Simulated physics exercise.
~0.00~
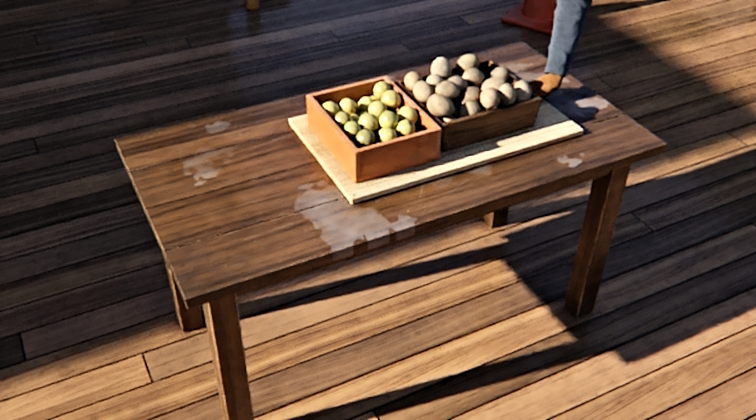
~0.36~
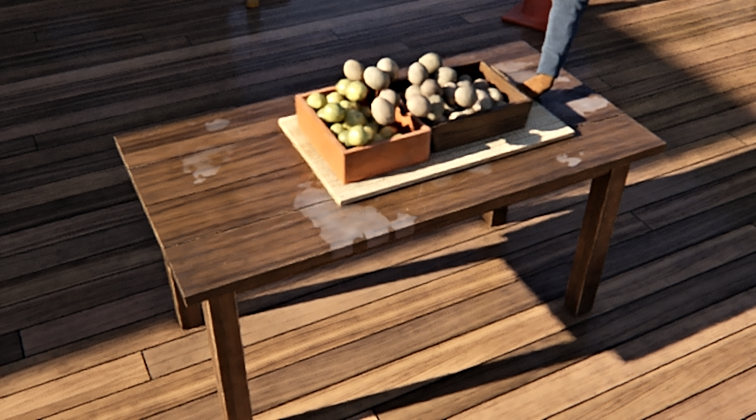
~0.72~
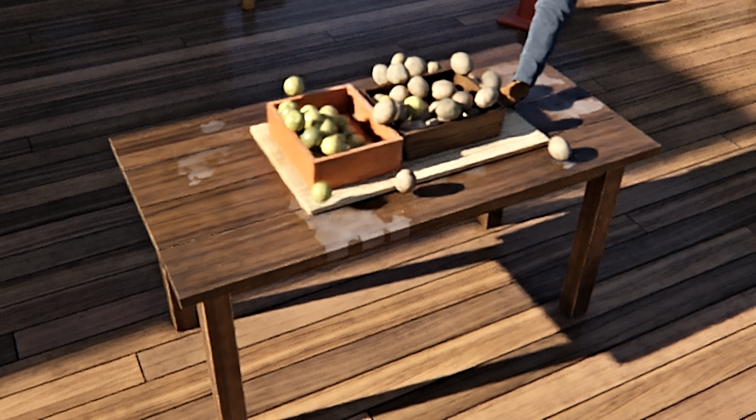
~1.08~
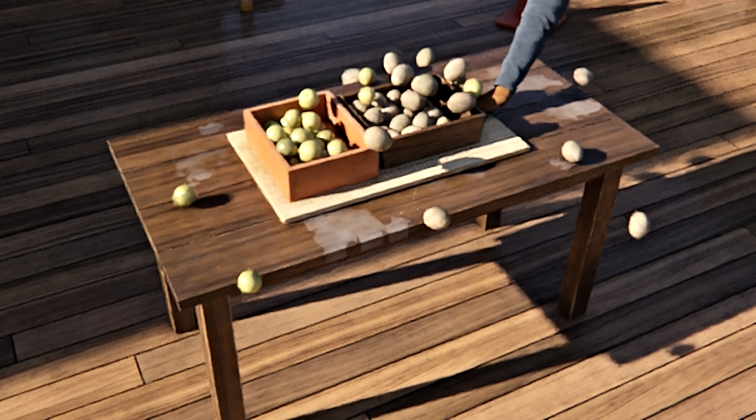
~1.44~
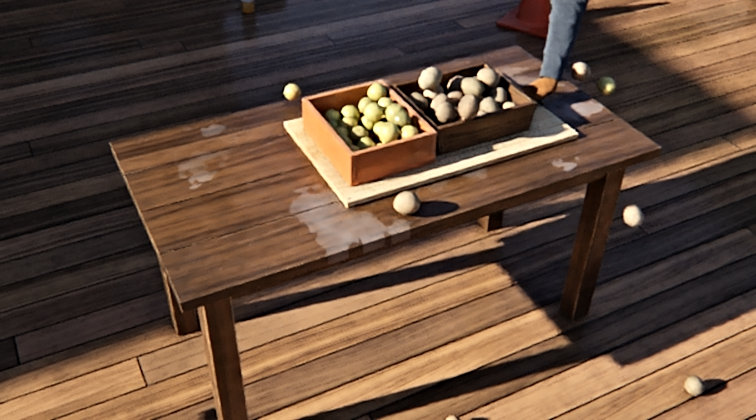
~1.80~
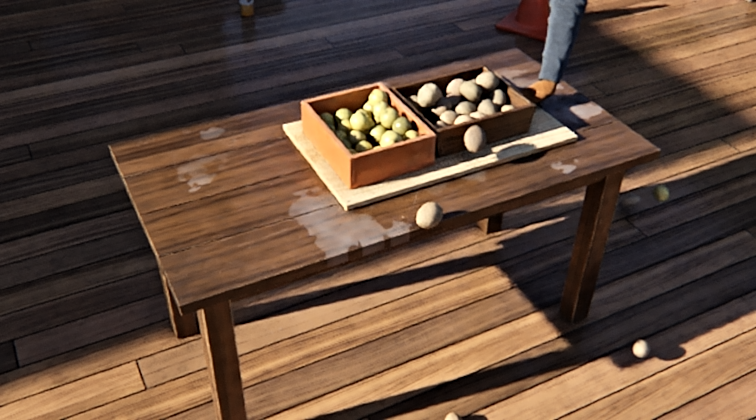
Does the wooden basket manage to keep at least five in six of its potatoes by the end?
No, it does not. More than one in six of its potatoes end up outside the wooden basket, though a good number still lie in it.
